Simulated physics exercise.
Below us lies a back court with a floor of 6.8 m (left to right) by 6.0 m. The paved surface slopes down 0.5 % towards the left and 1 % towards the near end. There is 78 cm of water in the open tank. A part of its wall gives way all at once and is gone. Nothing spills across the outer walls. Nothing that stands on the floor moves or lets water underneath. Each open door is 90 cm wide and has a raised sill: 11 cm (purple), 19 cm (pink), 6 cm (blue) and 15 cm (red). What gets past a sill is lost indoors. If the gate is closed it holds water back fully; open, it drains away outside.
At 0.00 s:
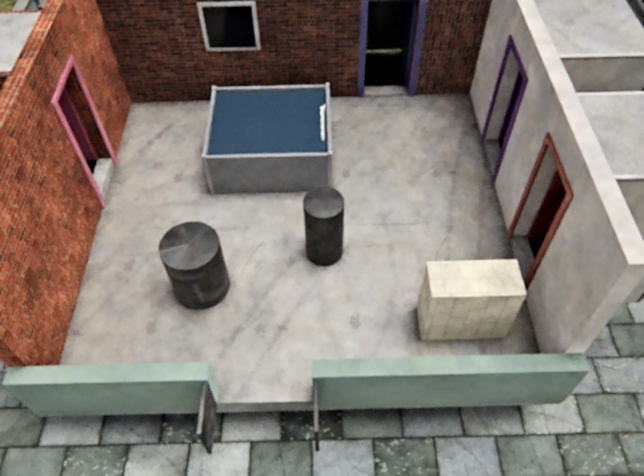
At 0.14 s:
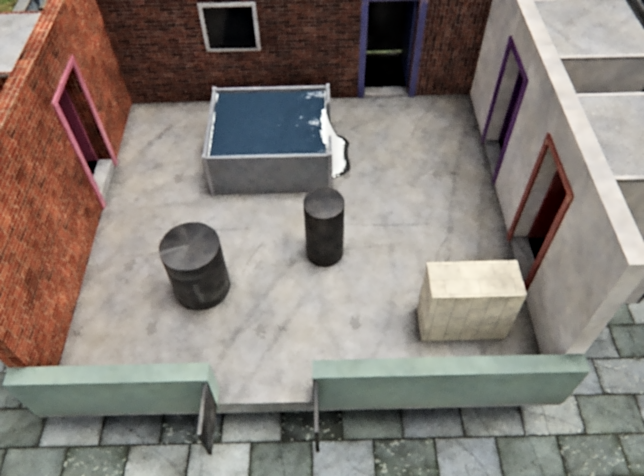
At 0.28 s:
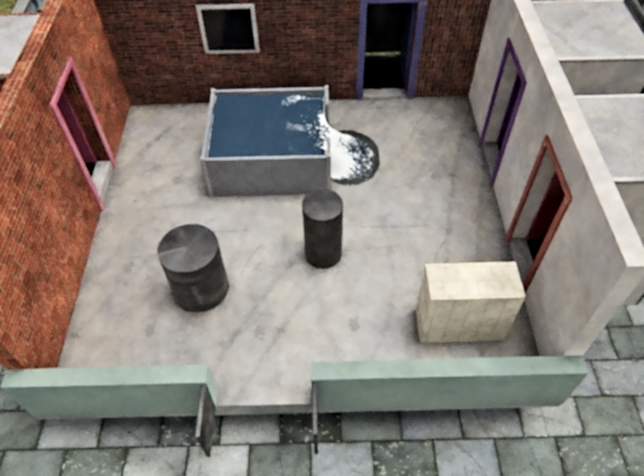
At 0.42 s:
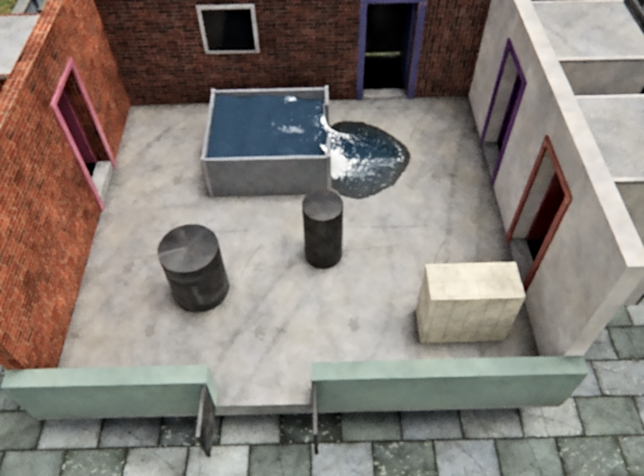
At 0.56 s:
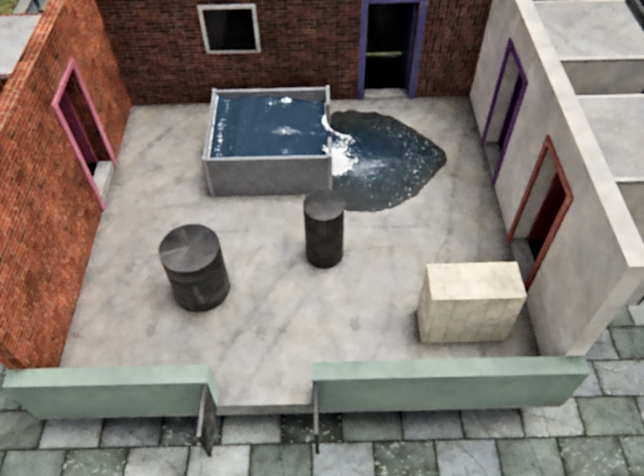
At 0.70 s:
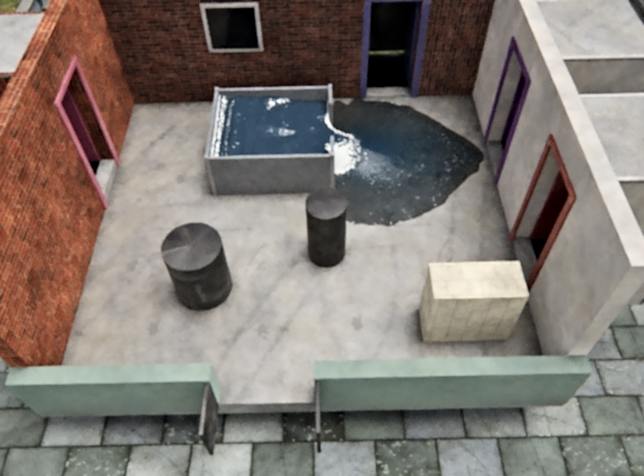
Open tank in a walled court bursting at its right side, water gushing out and spreading rightward in a widening dark pool.
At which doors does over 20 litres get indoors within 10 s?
Door by door: At the purple door it exceeds the limit; at the pink door it stays under the limit; at the blue door it passes the limit; at the red door it does not reach the limit.
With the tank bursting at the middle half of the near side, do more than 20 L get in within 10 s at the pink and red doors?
Then: Pink under, red below.
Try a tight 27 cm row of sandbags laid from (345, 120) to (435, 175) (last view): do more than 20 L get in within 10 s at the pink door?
Then: Pink under.
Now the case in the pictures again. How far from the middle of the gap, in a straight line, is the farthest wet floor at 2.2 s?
Some 5.0 m out.
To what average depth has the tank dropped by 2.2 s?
About 43 cm.
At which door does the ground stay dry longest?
It is the pink one.
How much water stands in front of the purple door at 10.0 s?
Some 8.0 cm.
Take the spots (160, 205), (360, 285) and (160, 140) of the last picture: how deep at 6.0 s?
In that order: 0, 4 and 0 cm.
After 1.4 s water covers 25 % of the floor and is deepest (41 cm) near (467, 98); purple door 6 cm at the sill, 47 L in, pink door not reached, blue door 11 cm at the sill, 1 L in, red door not reached.
After 2.2 s water covers 30 % of the floor and is deepest (32 cm) near (479, 142); purple door 25 cm at the sill, 138 L in, pink door not reached, blue door 9 cm at the sill, 16 L in, red door 14 cm at the sill, 0 L in.
After 3.5 s water covers 35 % of the floor and is deepest (24 cm) near (537, 367); purple door 19 cm at the sill, 227 L in, pink door not reached, blue door 12 cm at the sill, 37 L in, red door 10 cm at the sill, 0 L in.
After 6.0 s water covers 65 % of the floor and is deepest (21 cm) near (540, 380); purple door 13 cm at the sill, 286 L in, pink door not reached, blue door 9 cm at the sill, 79 L in, red door 7 cm at the sill, 0 L in.
After 10.0 s water covers 90 % of the floor and is deepest (14 cm) near (56, 391); purple door 8 cm at the sill, 290 L in, pink door 7 cm at the sill, 0 L in, blue door 6 cm at the sill, 89 L in, red door 10 cm at the sill, 0 L in.
